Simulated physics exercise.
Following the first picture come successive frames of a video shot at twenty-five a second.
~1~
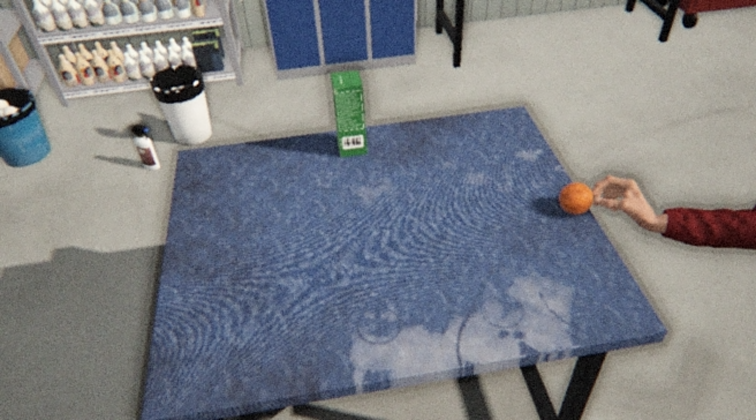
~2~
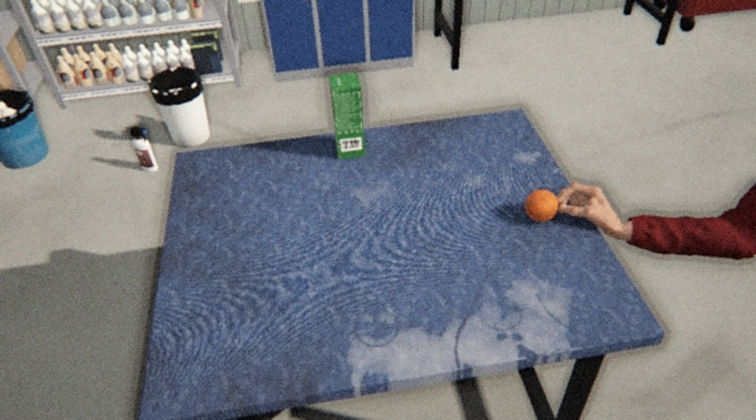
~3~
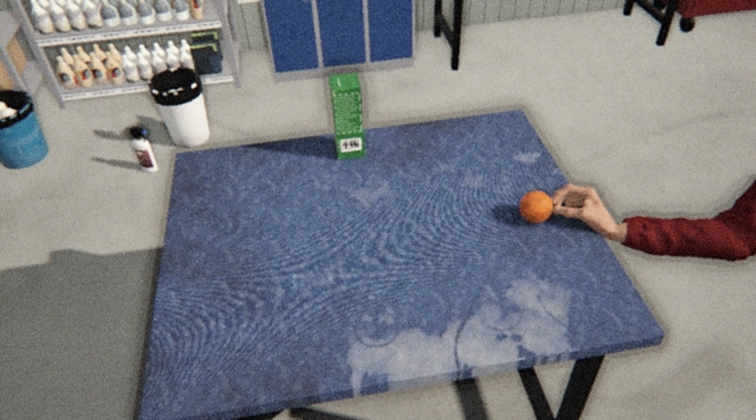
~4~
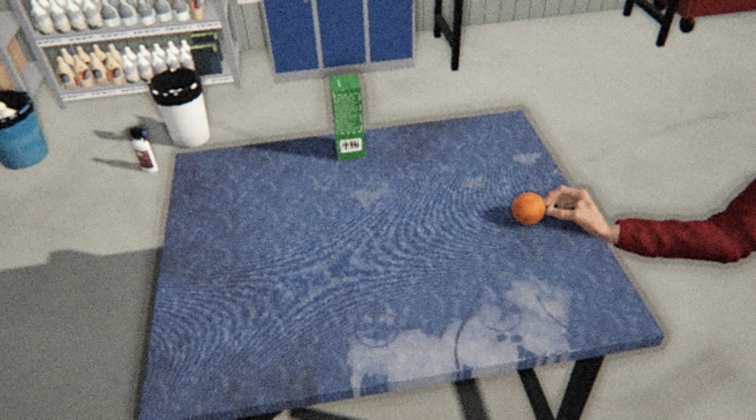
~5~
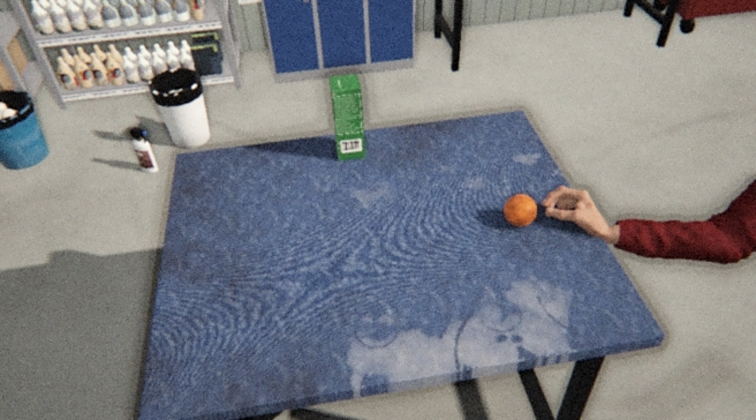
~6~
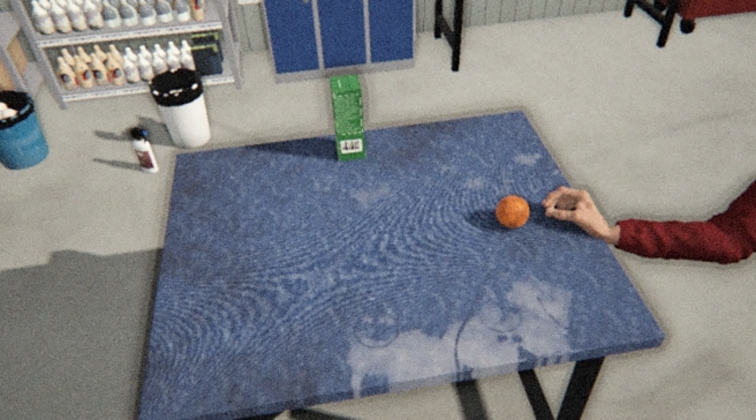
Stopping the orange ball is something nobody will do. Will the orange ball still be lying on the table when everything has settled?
Yes: Aboard.
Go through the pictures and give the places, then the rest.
Under the hand; orange ball (576, 199), in the first frame.
Under the hand; orange ball (542, 206), in the second frame.
Under the hand; orange ball (536, 207), in the third frame.
Orange ball (529, 209), in the fourth frame.
Orange ball (520, 210) shifted a little, in the fifth frame.
Orange ball (513, 212) shifted a little, in the sixth frame.
Then, 0.20 s on from there, orange ball shifted well along near (477, 217).
Then, 0.40 s on from there, orange ball shifted well along near (448, 221).
Then, 0.70 s on from there, orange ball shifted well along near (418, 225).
In the end, moved from the start, orange ball. At the end, from the last picture's camera, orange ball near (406, 227).
